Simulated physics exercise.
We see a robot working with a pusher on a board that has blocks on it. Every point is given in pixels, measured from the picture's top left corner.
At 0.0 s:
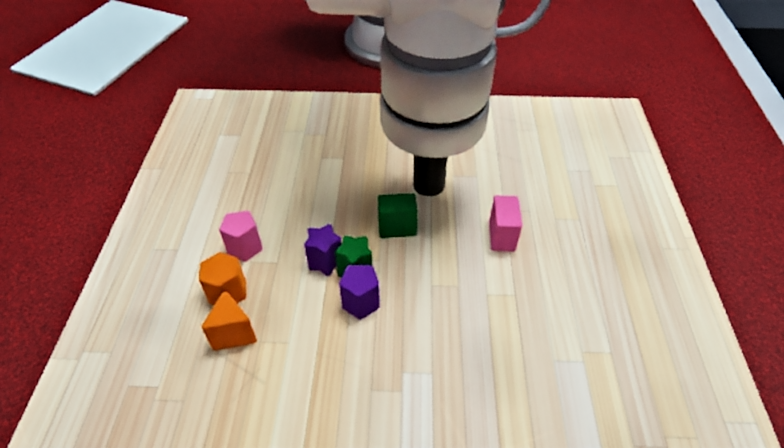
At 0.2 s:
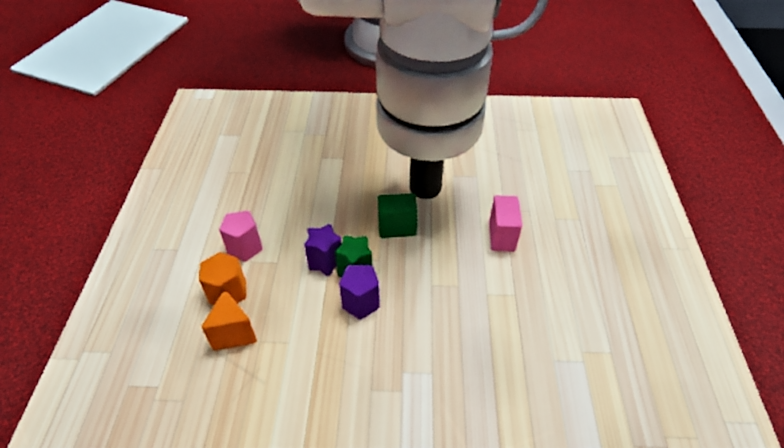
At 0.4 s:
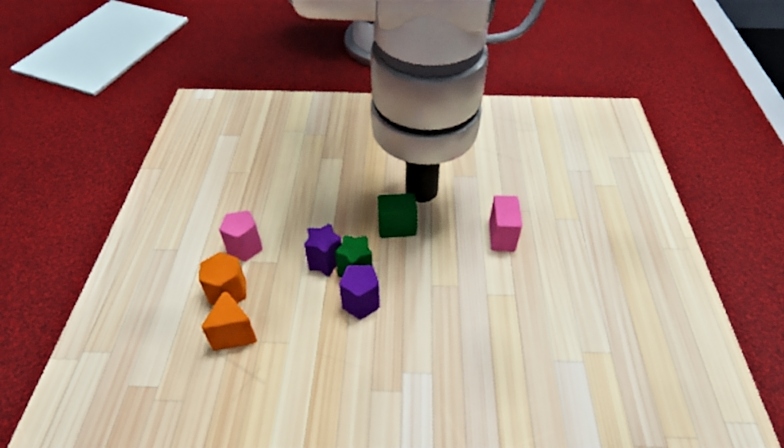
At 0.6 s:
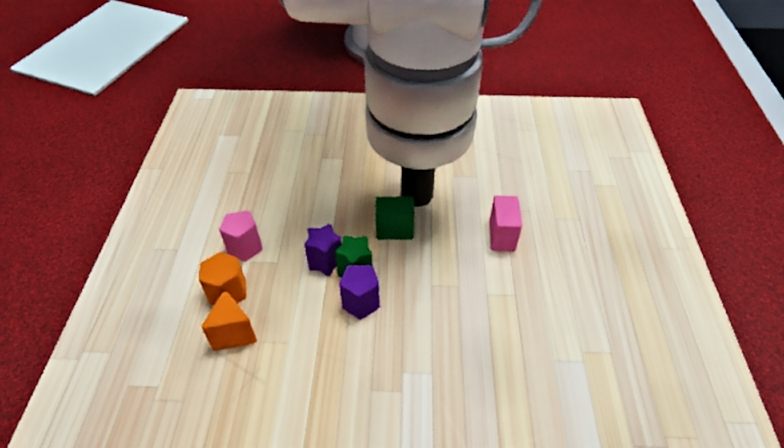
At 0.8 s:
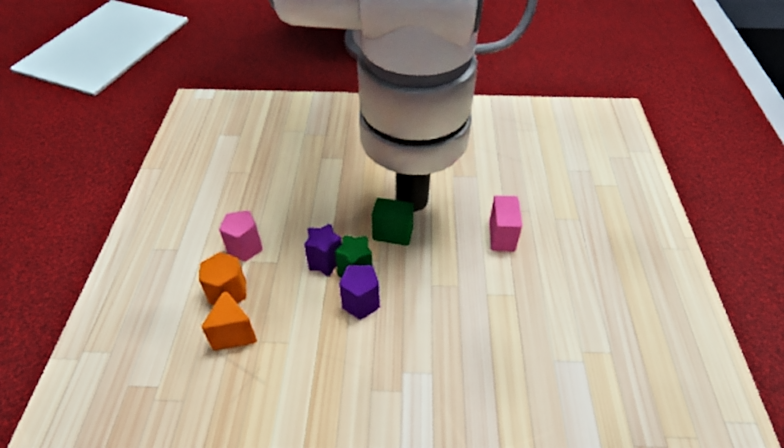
A robot arm moves slightly left and down, nudging the green block a little downward.
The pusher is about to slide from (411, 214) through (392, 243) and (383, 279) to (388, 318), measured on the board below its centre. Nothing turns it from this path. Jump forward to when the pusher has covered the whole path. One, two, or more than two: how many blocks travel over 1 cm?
Count: Three or more.
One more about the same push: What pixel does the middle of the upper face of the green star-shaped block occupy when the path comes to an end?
The spot you're after is about (315, 269) in the image.
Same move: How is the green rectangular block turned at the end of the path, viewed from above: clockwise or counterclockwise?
Turns clockwise.
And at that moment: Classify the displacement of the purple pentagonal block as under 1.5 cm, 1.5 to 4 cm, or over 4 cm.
Medium: 1.5 to 4 cm.
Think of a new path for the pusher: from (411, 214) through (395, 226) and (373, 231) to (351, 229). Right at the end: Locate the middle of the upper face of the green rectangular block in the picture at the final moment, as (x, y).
That would be at about pixel (363, 229).
On the path given first. One third of the way, pusher (392, 230); green star-shaped block (345, 254), turned 15° clockwise; green rectangular block (370, 237), turned 25° clockwise.
Two thirds of the way, pusher (383, 266); green star-shaped block (316, 268), turned 45° clockwise; purple pentagonal block (350, 299), turned 50° anticlockwise; green rectangular block (351, 263), turned 65° clockwise.
At the end, pusher (388, 305); purple star-shaped block not moved; green star-shaped block (315, 269), turned 45° clockwise; purple pentagonal block (348, 300), turned 55° anticlockwise; green rectangular block (349, 265), turned 75° clockwise.
